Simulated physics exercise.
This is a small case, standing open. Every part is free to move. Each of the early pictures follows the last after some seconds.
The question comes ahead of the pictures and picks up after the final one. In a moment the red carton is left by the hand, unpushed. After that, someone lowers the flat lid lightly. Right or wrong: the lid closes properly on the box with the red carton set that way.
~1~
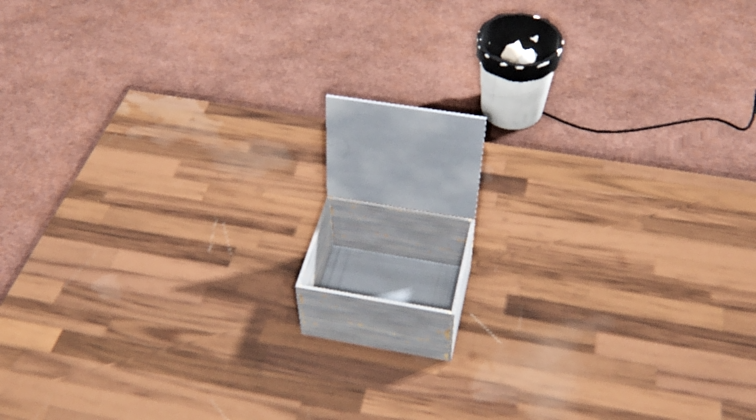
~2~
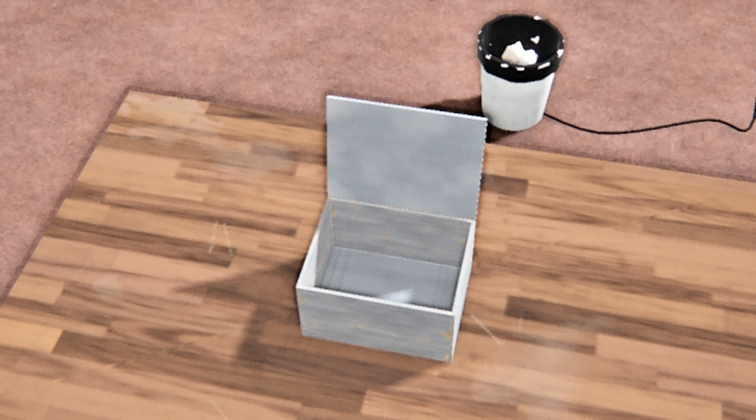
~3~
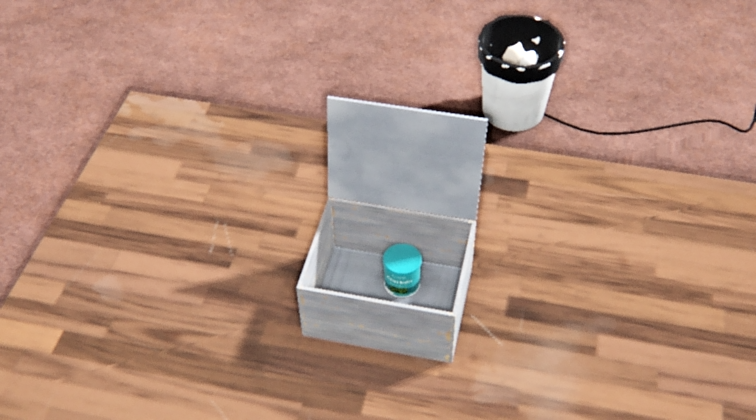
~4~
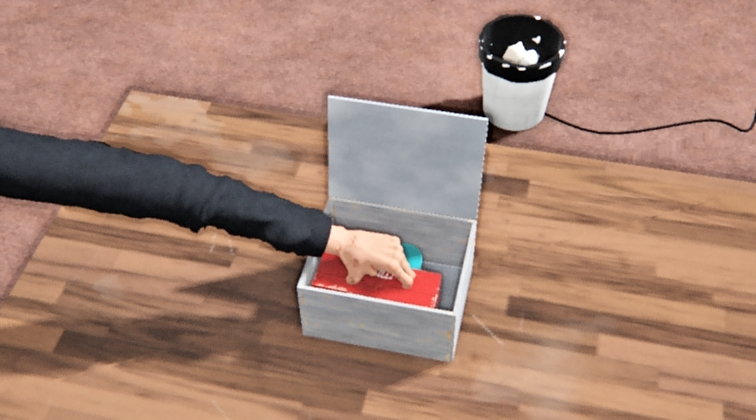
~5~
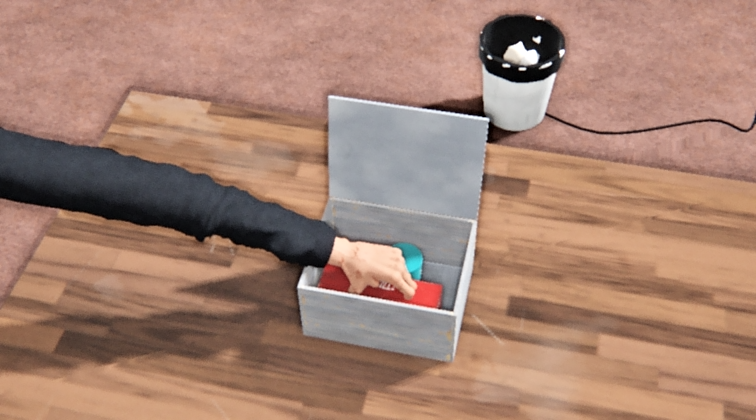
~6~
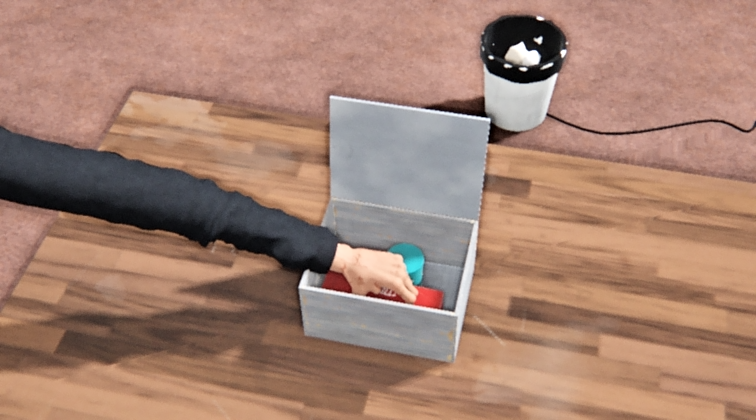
Right.
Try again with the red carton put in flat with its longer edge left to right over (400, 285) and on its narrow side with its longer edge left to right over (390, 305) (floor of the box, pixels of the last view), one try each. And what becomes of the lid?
The first time it cannot come down, the second time it seals the box.
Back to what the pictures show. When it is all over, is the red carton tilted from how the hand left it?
After all that, it keeps its set angle.
Then, 1.10 s after the last picture, lid starting down.
Then, 1.60 s after the last picture, lid 60° above the rim.
Then, 2.00 s after the last picture, lid 32° above the rim.
Then, 2.30 s after the last picture, lid 9° above the rim.
At rest, lid shut; both in place. Seen from the same camera at the end, red carton near (380, 308).
